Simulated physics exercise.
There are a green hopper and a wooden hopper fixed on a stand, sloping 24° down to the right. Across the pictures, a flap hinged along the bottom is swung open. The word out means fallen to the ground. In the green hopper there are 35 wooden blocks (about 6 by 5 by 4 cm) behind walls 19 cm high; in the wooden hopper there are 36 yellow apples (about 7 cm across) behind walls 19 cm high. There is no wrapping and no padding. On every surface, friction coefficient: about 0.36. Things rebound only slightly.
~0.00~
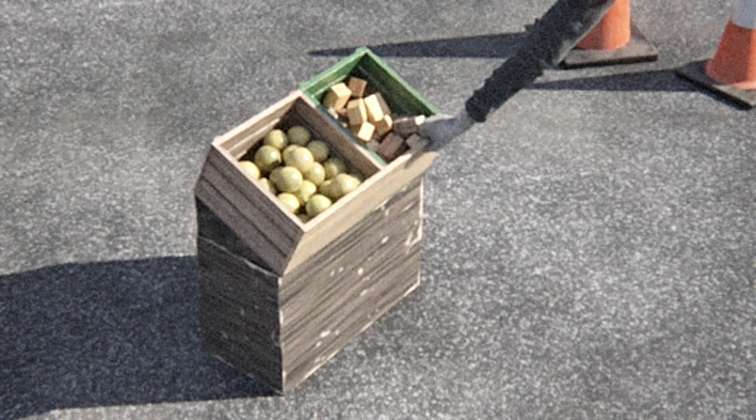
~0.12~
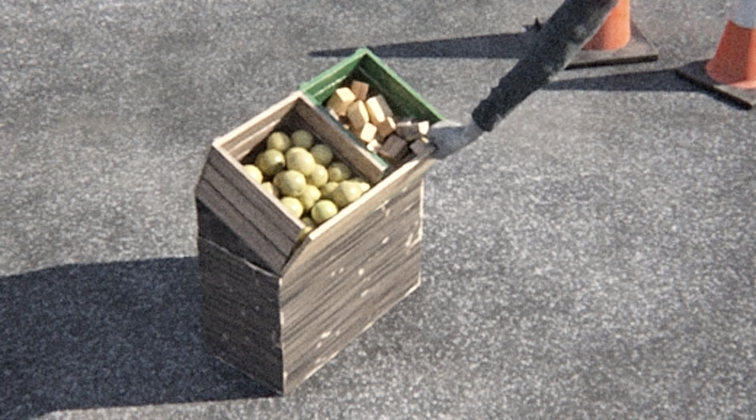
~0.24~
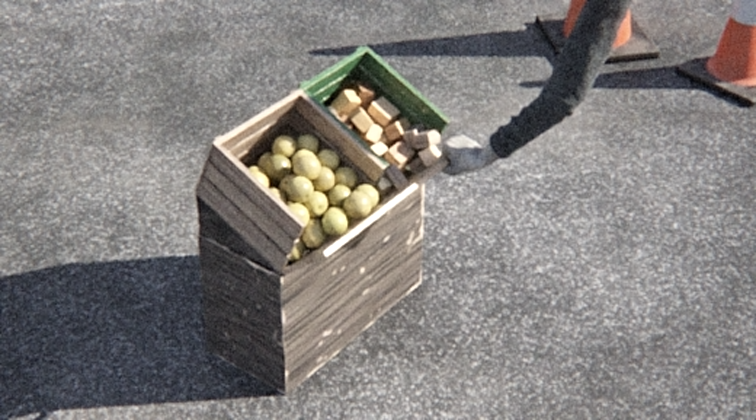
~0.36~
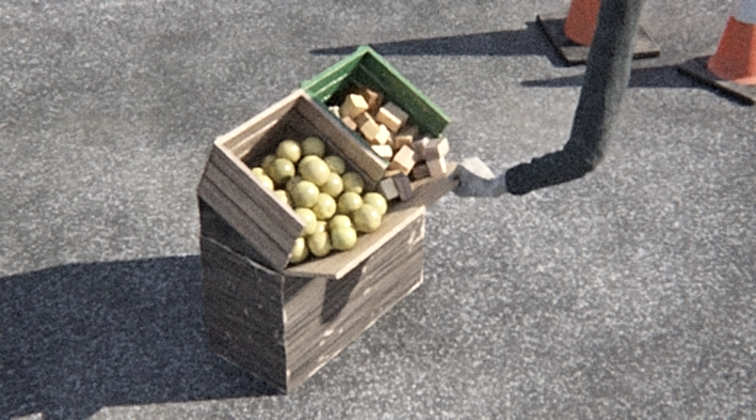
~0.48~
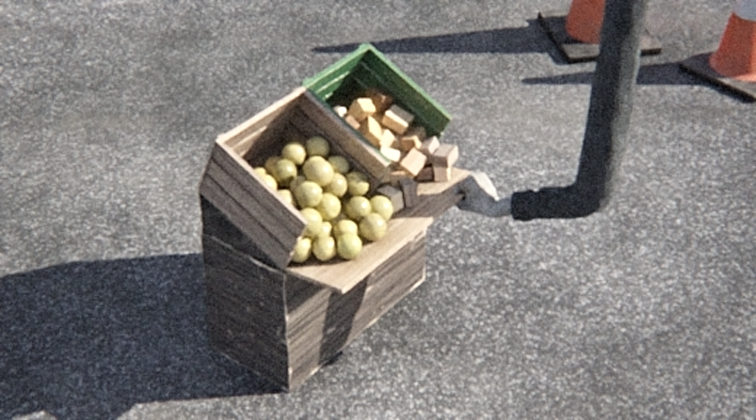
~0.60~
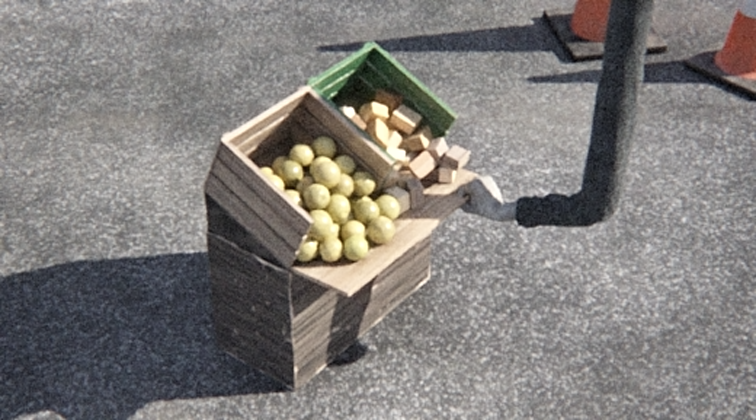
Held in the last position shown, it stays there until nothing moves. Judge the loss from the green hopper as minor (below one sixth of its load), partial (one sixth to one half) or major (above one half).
Below one sixth of it falls out.
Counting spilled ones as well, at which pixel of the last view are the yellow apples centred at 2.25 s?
Middle approx. (342, 224).
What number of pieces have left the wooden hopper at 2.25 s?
Wooden hopper - about 5 out by that time.
After 1.01 s, 0 of 35 out of the green hopper and 0 of 36 out of the wooden hopper.
After 1.53 s, 0 of 35 out of the green hopper and 2 of 36 out of the wooden hopper.
After 2.25 s, 0 of 35 out of the green hopper and 5 of 36 out of the wooden hopper.
When it is over (at 3.18 s), 0 of 35 out of the green hopper and 6 of 36 out of the wooden hopper. Asked share, 0 of 35, 0 per cent.
